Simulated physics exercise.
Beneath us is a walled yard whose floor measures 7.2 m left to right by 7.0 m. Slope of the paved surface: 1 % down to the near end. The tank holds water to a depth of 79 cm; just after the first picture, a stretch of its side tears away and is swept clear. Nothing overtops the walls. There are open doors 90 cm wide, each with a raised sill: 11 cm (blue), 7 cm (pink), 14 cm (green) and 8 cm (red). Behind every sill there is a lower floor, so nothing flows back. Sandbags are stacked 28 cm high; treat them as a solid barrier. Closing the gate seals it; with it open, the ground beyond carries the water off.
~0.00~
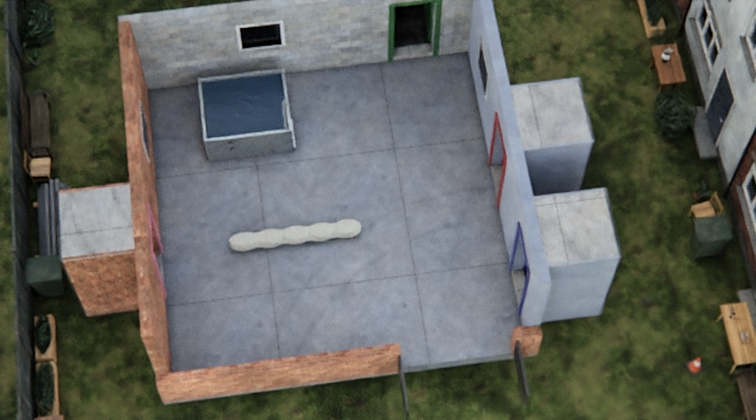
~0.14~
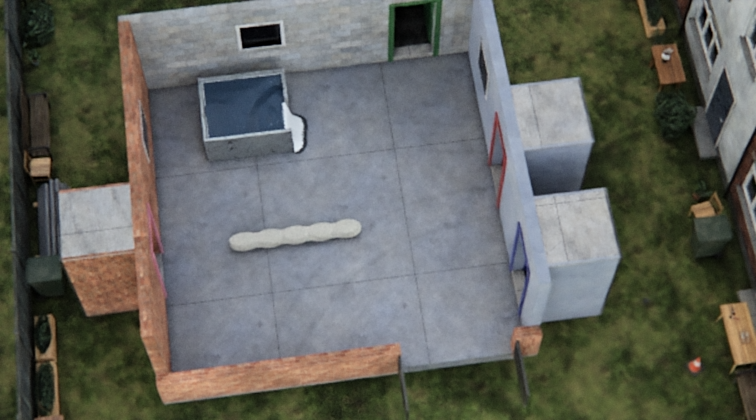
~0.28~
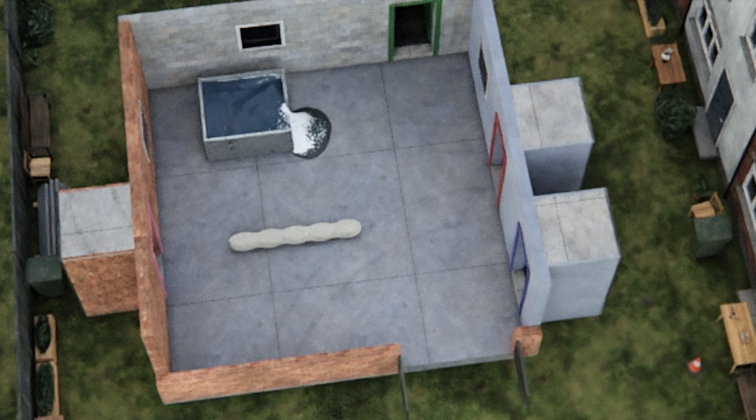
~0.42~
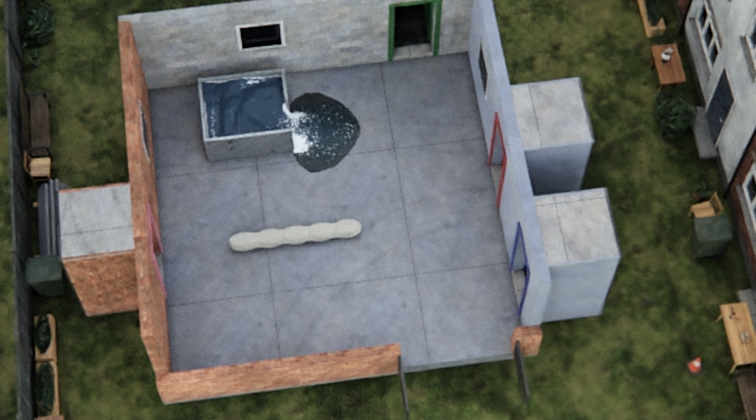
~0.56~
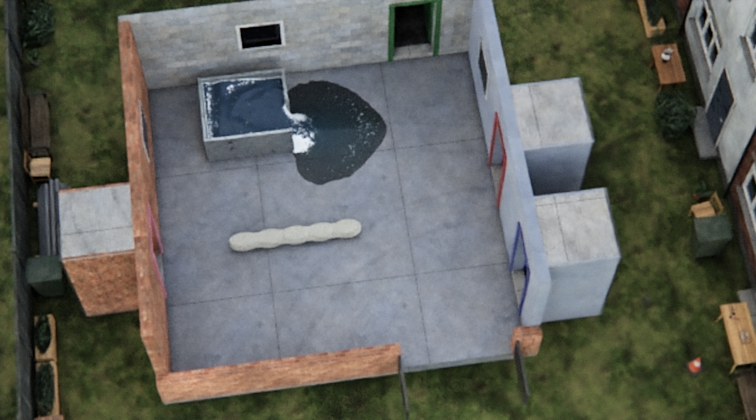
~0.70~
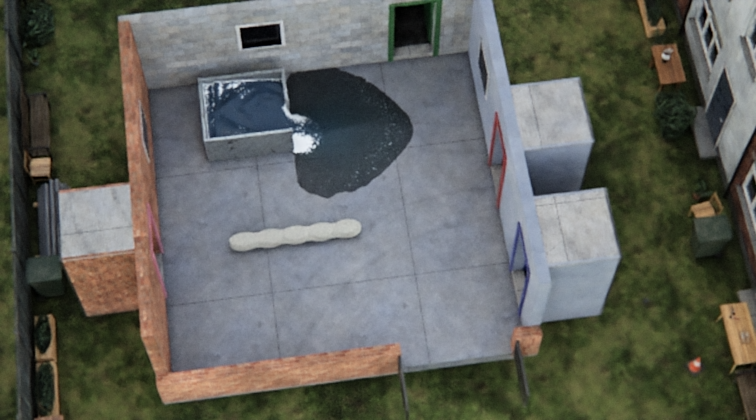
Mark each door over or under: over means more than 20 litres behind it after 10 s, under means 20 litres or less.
Blue door under, pink door under, green door under, red door over.
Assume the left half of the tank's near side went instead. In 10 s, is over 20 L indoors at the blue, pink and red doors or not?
Door blue stays within, door pink goes beyond, door red stays within.
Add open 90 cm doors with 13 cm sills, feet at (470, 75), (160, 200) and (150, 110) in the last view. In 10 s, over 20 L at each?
Per doorway, in order: Sufficient / insufficient / insufficient.
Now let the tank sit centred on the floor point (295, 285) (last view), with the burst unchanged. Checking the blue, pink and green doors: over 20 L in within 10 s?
Blue goes beyond, pink stays inside, green stays inside, judged against that limit.
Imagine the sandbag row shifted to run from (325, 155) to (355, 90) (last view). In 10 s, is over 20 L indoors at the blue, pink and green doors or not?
Doors: Blue stays under / pink stays under / green stays under.
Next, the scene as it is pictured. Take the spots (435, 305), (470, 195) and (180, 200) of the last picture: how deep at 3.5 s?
About 1, 8 and 0 cm respectively.
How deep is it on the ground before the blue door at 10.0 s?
It's some 5.0 centimetres deep.
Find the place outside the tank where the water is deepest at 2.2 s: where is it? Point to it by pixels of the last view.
Close to (462, 58).
After 1.4 s water covers 30 % of the floor and is deepest (39 cm) near (295, 142); blue door not reached, pink door not reached, green door 8 cm at the sill, 0 L in, red door not reached.
After 2.2 s water covers 35 % of the floor and is deepest (33 cm) near (462, 58); blue door not reached, pink door not reached, green door 11 cm at the sill, 0 L in, red door 17 cm at the sill, 13 L in.
After 3.5 s water covers 40 % of the floor and is deepest (22 cm) near (517, 341); blue door 7 cm at the sill, 0 L in, pink door not reached, green door 13 cm at the sill, 0 L in, red door 12 cm at the sill, 43 L in.
After 6.0 s water covers 45 % of the floor and is deepest (16 cm) near (517, 341); blue door 6 cm at the sill, 0 L in, pink door not reached, green door 7 cm at the sill, 2 L in, red door 9 cm at the sill, 56 L in.
After 10.0 s water covers 55 % of the floor and is deepest (8 cm) near (517, 341); blue door 5 cm at the sill, 0 L in, pink door not reached, green door 3 cm at the sill, 2 L in, red door 5 cm at the sill, 57 L in.
